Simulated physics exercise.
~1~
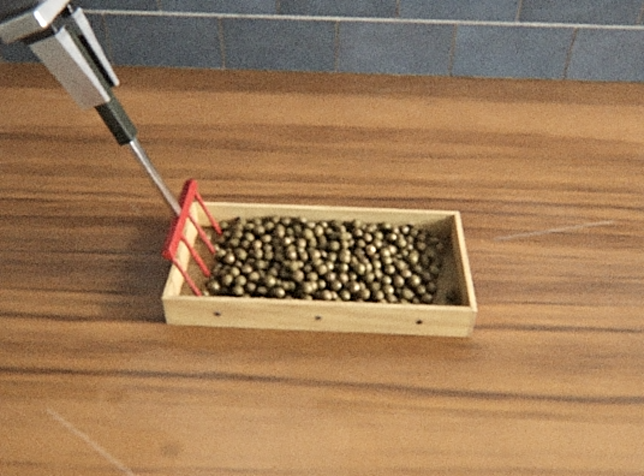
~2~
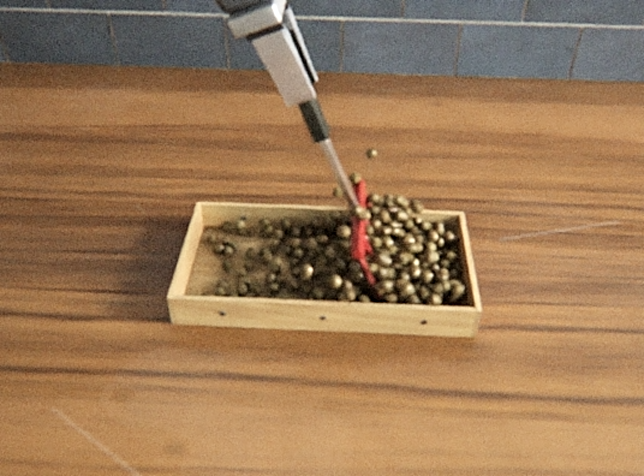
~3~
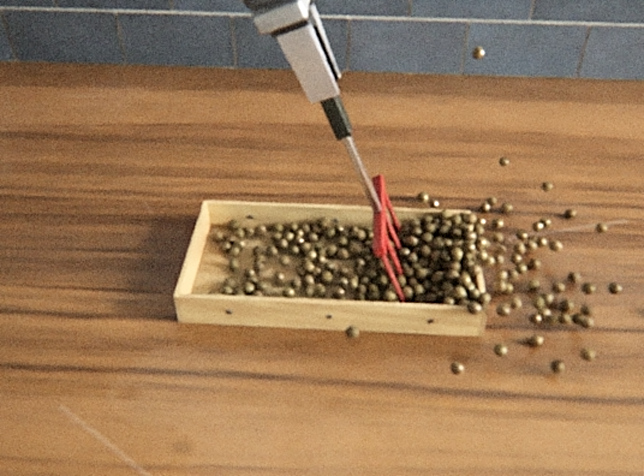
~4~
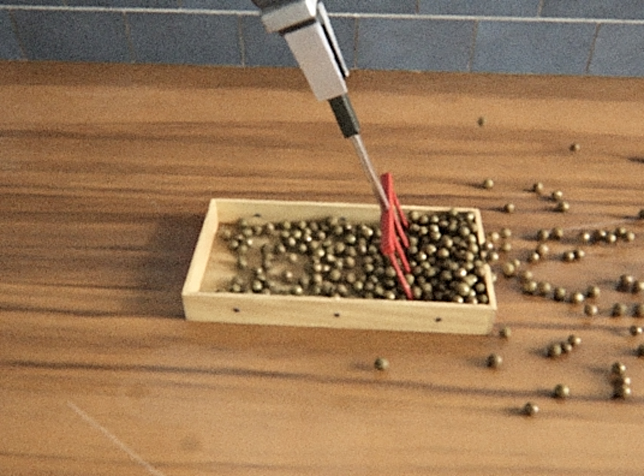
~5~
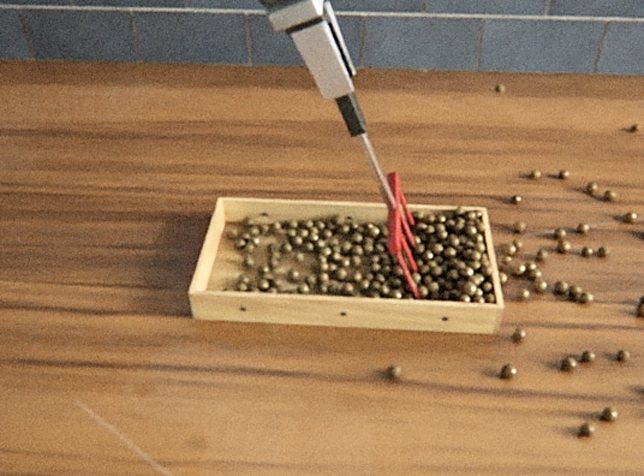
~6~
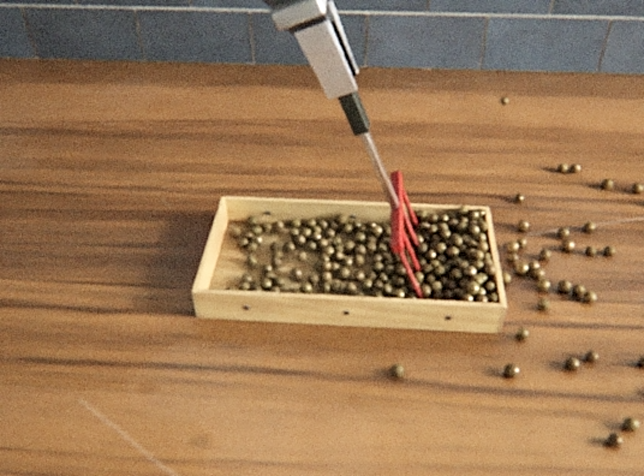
Robot arm dragging a red fork rightward through a wooden tray of dark beads, some spilling over and scattering across the table.
